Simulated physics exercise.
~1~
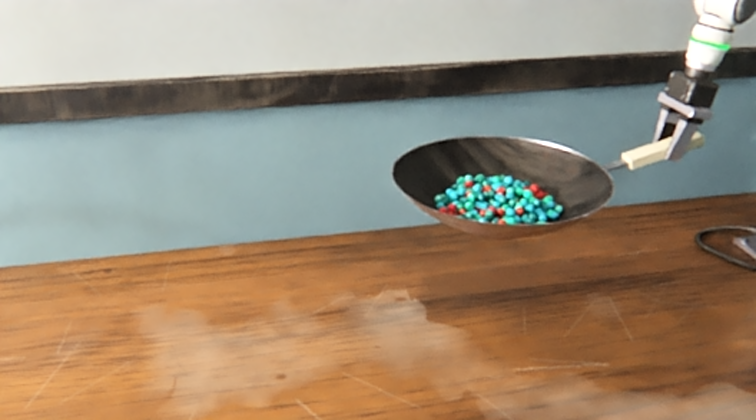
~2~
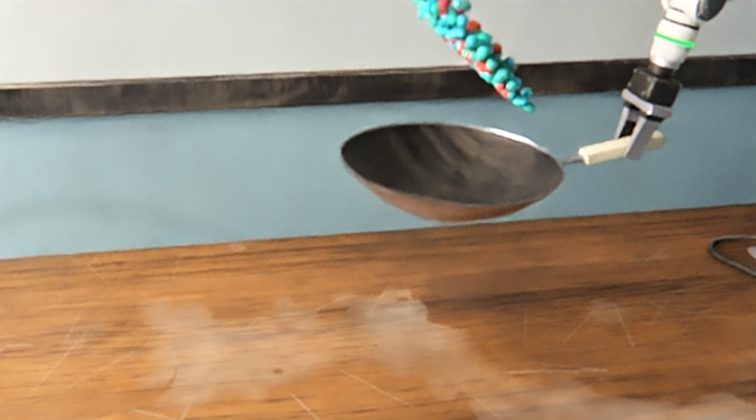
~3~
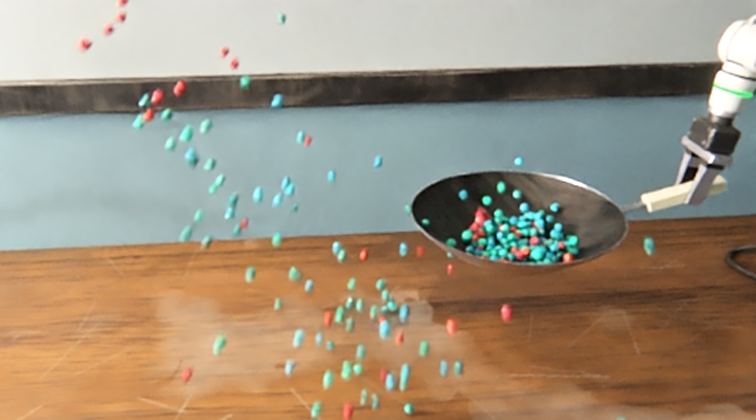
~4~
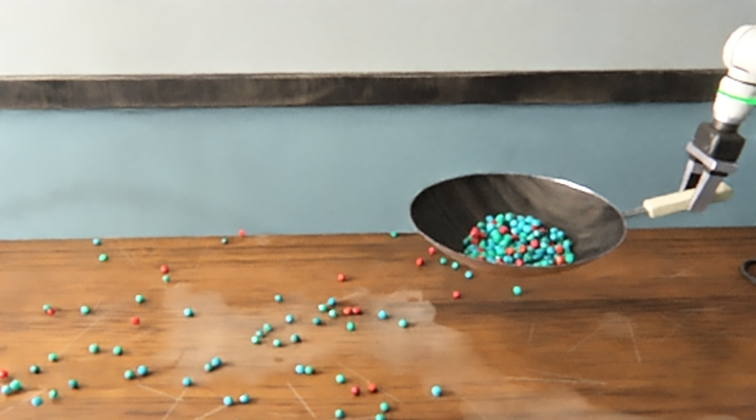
Above a scratched wooden table, against a blue and white wall with a dark band, a robot arm at the right grips a wok holding a heap of small round sweets, mostly turquoise with some red. The arm moves the wok left and tosses the whole load high above it in a slanting stream. The wok then shifts back right and down, catching many sweets while others scatter to the left and rain towards the table. Finally the wok is still, a heap remains inside, and the many missed sweets lie spread across the wood.
